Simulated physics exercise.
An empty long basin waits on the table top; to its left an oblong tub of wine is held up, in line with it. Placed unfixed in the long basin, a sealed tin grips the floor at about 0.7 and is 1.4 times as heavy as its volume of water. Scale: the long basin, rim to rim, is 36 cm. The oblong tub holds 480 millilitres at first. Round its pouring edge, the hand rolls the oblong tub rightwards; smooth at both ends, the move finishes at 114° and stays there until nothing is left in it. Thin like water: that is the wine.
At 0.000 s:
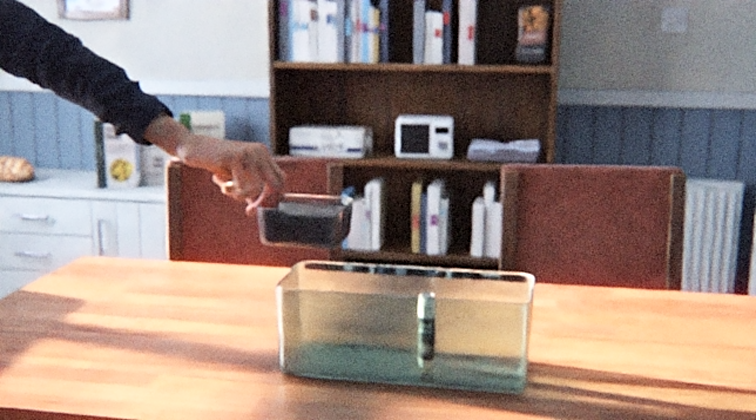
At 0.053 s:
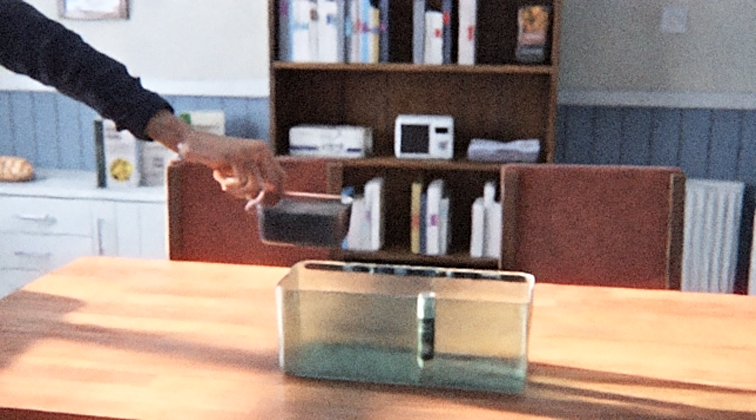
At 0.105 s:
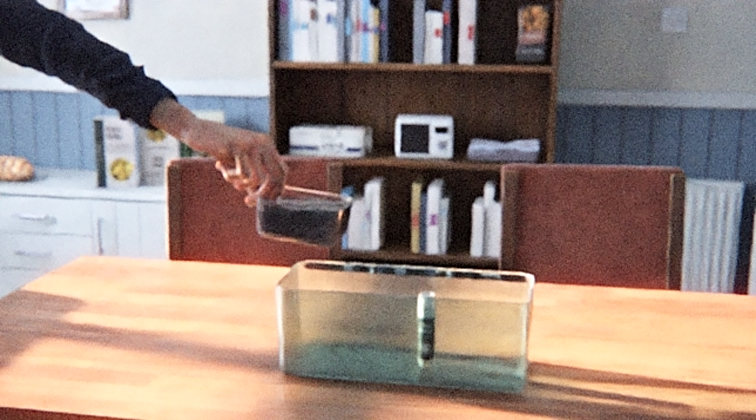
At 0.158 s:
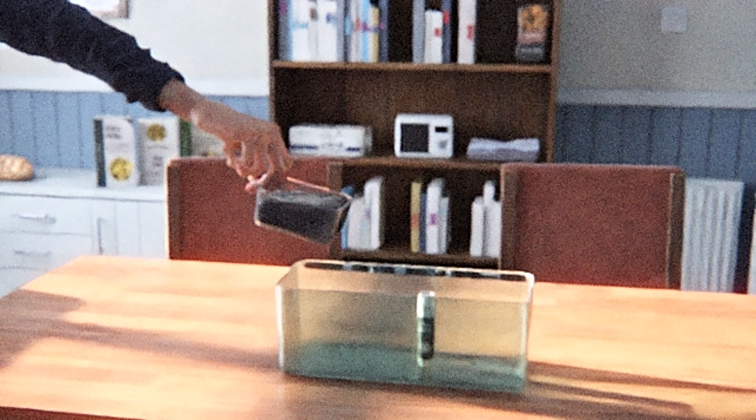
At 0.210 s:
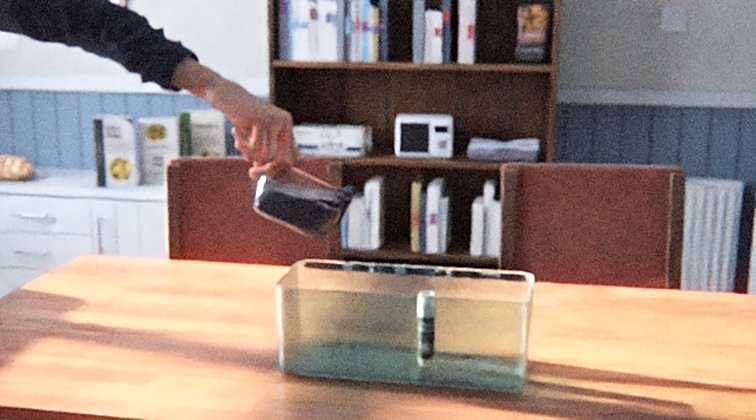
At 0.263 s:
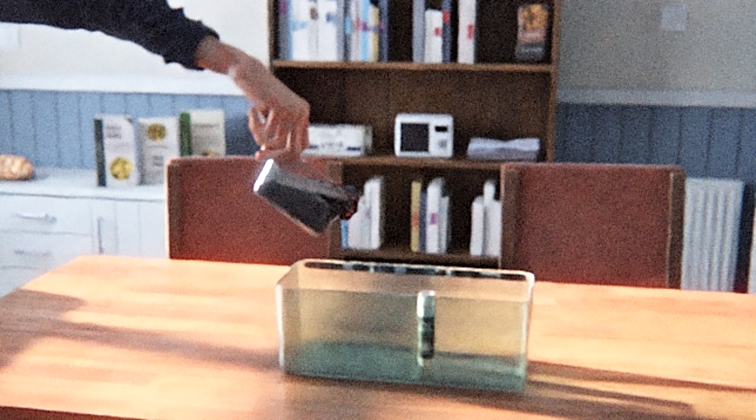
A hand tilts a small clear tub of dark liquid rightwards above a long glass basin.
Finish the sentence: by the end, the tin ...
By the end, the tin has toppled.
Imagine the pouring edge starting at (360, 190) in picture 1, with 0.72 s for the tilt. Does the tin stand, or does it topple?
Then the tin remains standing.
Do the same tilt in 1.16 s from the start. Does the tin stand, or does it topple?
Result: Tin still standing.
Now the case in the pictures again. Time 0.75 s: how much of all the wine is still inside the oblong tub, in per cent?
I reckon near 0 per cent still sits there.
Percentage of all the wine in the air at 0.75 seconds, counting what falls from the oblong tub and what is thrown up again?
3 per cent or so.
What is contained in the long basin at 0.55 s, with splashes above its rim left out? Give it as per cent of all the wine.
Estimate - around 34 in a hundred parts.
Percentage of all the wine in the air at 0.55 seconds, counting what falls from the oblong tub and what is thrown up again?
I'd say close to 56 per cent.
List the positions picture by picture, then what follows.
In the first frame, it leans 0°; its right rim is at (348, 207); the wine meets the walls at (268, 207) and (347, 211); the long basin's rim runs from (287, 275) to (533, 290); the tin's top is at (427, 298).
In the second frame, it leans 2°; its right rim is at (347, 206); the wine meets the walls at (268, 206) and (347, 210).
In the third frame, it leans 6°; its right rim is at (347, 206); the wine meets the walls at (268, 202) and (346, 206).
In the fourth frame, it leans 13°; its right rim is at (347, 206); the wine meets the walls at (267, 196) and (347, 202).
In the fifth frame, it leans 23°; its right rim is at (346, 206); the wine meets the walls at (267, 187) and (346, 199); 4 per cent is over the edge.
In the sixth frame, it leans 34°; its right rim is at (346, 205); the wine meets the walls at (266, 176) and (341, 194); 9 per cent is over the edge.
Then, 0.55 s in, the tilt is 100° and 11 per cent is still to pour; the tin stands where it began.
Then, 0.75 s in, the tilt is 114° and 0 per cent is still to pour; the tin leans 31°.
Then, 0.97 s in, the tilt is 114° and 0 per cent is still to pour; the tin lies on its side.
Then, 1.21 s in, the tilt is 114° and 0 per cent is still to pour; the tin lies on its side.
Finally, the tin lies on its side.
